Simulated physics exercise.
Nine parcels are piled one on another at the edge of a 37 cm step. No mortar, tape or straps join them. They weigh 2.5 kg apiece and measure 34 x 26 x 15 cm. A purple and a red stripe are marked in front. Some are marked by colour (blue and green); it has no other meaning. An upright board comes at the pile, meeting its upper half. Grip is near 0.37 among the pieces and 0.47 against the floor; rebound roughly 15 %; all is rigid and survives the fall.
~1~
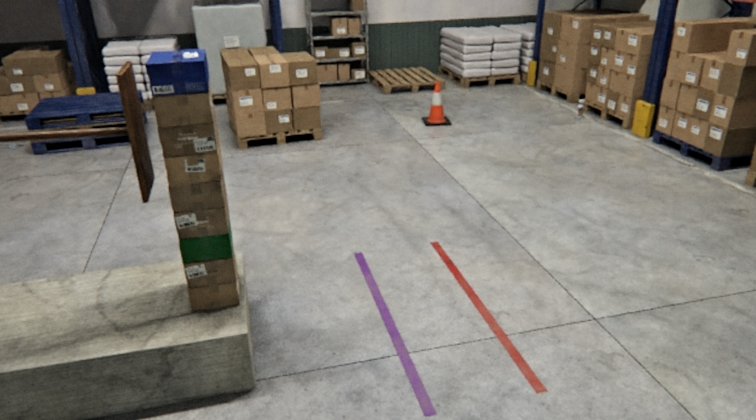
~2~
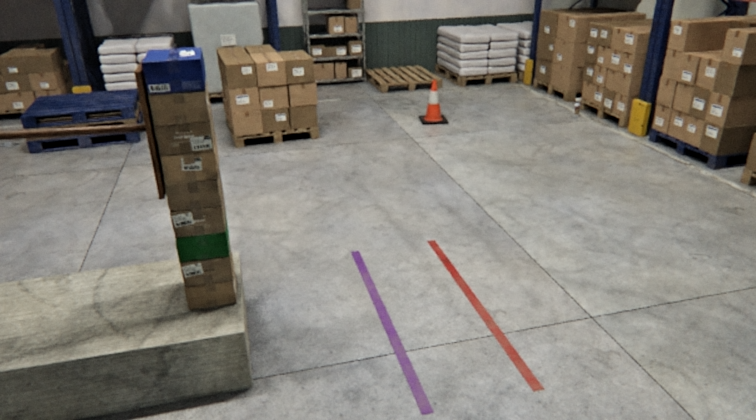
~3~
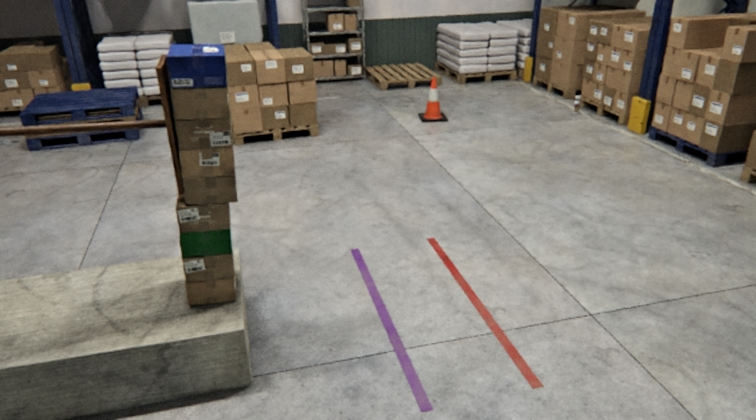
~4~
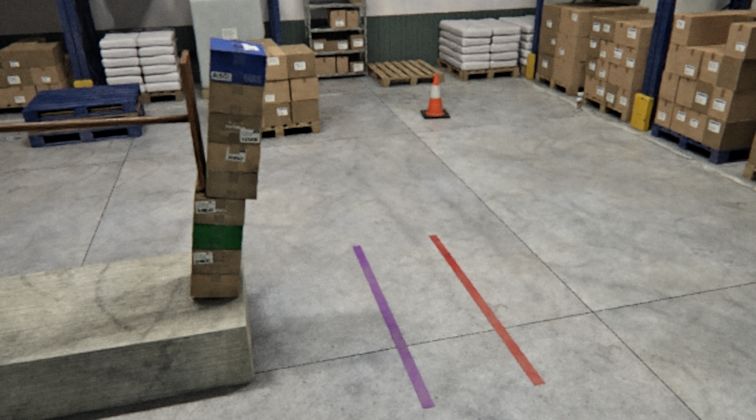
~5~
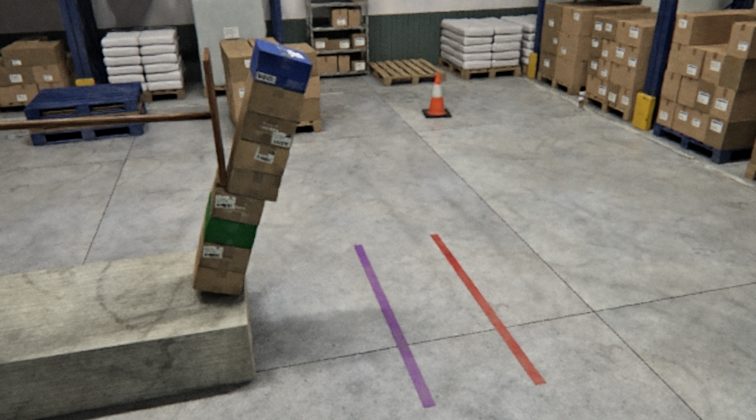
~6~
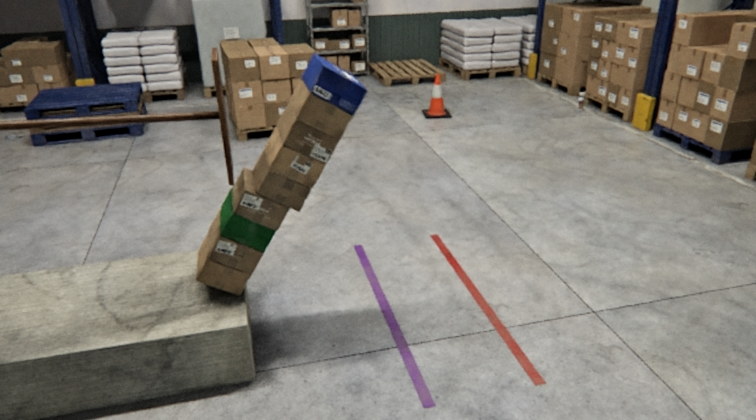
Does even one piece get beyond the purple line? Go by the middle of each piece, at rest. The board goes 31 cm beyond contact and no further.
Yes, the spill crosses the purple line.
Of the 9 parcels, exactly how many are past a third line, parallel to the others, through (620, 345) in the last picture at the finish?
It comes to 0.
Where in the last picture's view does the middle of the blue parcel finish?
At about (484, 277).
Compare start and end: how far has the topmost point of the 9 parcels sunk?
About 144 cm.
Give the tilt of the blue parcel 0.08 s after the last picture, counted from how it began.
Some 40°.
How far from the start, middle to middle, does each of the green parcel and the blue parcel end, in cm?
About: Green 85, blue 225.
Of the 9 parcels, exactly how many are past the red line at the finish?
1 of them.
Then, 0.08 s after the last picture, none of the 9 parcels past the purple line, 9 disturbed; blue parcel leaning 41°, 25 cm lower; green parcel leaning 41°.
Then, 0.20 s after the last picture, 2 of the 9 parcels past the purple line; blue parcel leaning 56°, 50 cm lower; green parcel leaning 56°, 7 cm lower.
Then, 0.34 s after the last picture, 3 of the 9 parcels past the purple line; blue parcel on its side; green parcel on its side.
Then, 0.54 s after the last picture, 4 of the 9 parcels past the purple line; green parcel on its side; blue parcel on its side.
At rest, 4 of the 9 parcels past the purple line; blue parcel on its side; green parcel on its side. The farthest middle lies 67 cm beyond that line. As the last picture would show them, middles, blue parcel near (484, 277), green parcel near (325, 303).
